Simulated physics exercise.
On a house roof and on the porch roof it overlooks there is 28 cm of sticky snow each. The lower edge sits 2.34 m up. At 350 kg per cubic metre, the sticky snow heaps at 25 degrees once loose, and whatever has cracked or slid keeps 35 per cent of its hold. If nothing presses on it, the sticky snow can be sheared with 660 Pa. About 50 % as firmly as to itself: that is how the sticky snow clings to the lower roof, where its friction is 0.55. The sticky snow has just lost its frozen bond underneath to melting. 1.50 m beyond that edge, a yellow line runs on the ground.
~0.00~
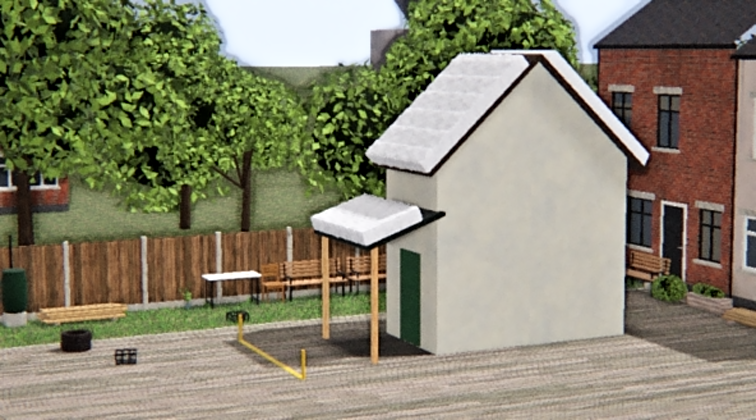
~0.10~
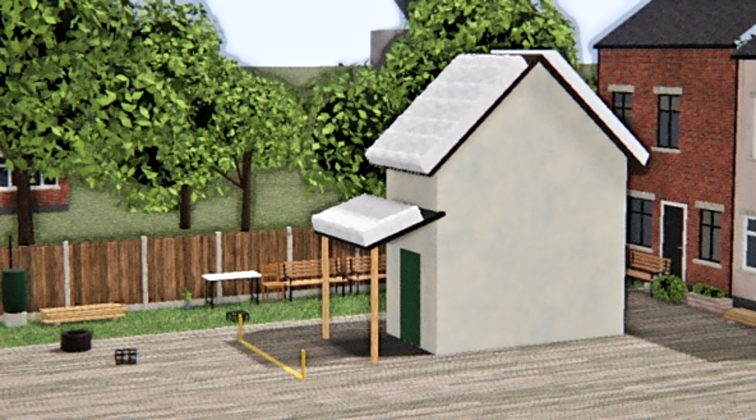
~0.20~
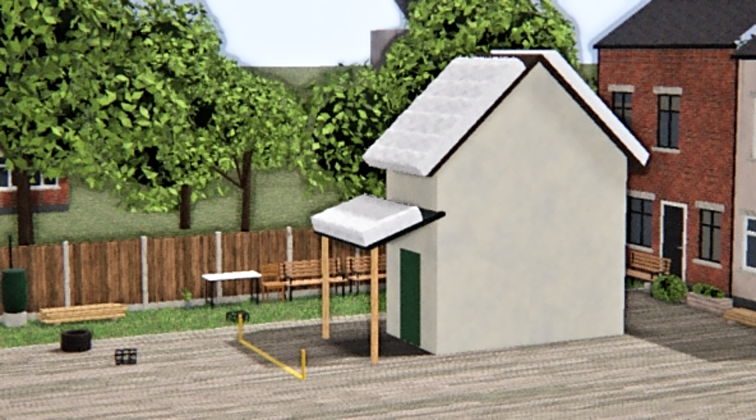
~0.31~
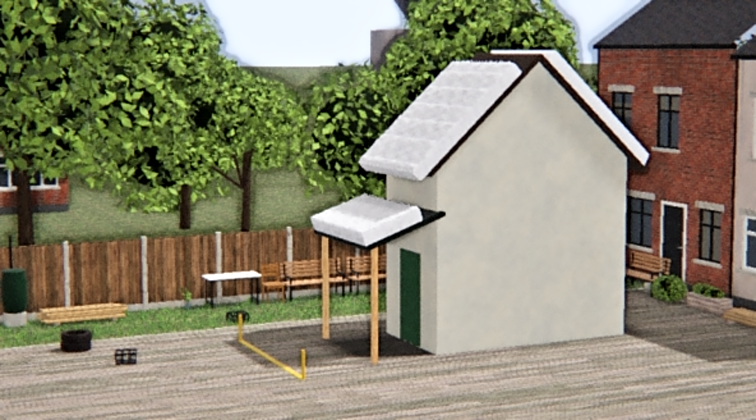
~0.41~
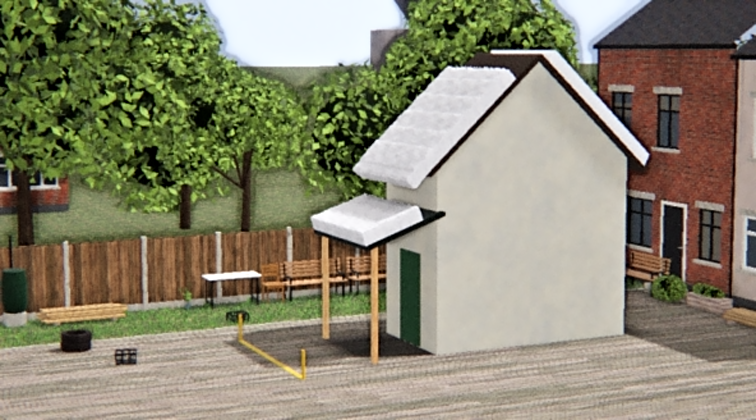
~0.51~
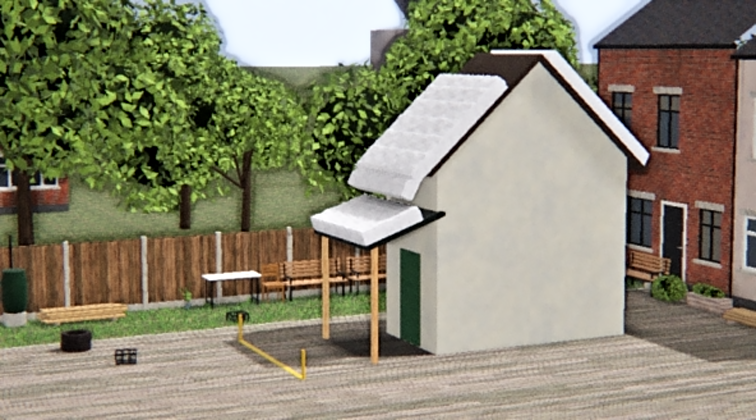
On a pale house beside a wooden fence, thick snow on the roof's left slope slid slowly down over the edge above the snowy porch, baring dark roof near the ridge and starting to crack.
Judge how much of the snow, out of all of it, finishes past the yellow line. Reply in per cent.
The part past the yellow line is close to 55 %.
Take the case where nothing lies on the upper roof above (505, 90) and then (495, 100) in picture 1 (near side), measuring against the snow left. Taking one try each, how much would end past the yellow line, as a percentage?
Respectively 40 % and 30 %.
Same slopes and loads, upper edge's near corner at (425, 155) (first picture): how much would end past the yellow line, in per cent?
Then about 55 %.
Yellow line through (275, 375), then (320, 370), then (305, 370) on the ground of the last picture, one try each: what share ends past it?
In order, some 45, 70 and 60 percent would end past it.
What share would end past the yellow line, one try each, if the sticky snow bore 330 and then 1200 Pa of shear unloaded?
Respectively 55 % and 35 %.
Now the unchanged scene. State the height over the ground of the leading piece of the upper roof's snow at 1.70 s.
0.0 m or thereabouts.
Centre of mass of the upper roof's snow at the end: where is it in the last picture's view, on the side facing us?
(256, 361).
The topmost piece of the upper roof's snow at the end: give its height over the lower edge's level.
I'd put it at around 0.7 m up.
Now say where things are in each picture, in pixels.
The first frame shows leading edge of the sticky snow at (427, 155).
The second frame shows leading edge of the sticky snow at (426, 156), its middle shifted 2.6 cm.
The third frame shows leading edge of the sticky snow at (424, 159), its middle shifted 10 cm, 3 % of it past the upper edge, in one piece.
The fourth frame shows leading edge of the sticky snow at (419, 164), its middle shifted 23 cm, 8 % of it past the upper edge, in one piece.
The fifth frame shows leading edge of the sticky snow at (413, 177), its middle shifted 42 cm, 14 % of it past the upper edge, in one piece.
The sixth frame shows leading edge of the sticky snow at (407, 188), its middle shifted 66 cm, 21 % of it past the upper edge, cracking.
After 1.06 s, none is below the lower edge and 0 % is past the line.
After 1.70 s, 66 % is below the lower edge and 31 % is past the line.
After 2.35 s, 81 % is below the lower edge and 55 % is past the line.
After 3.00 s, 82 % is below the lower edge and 55 % is past the line.
After 3.60 s, at the end, 82 % is below the lower edge and 55 % is past the line.
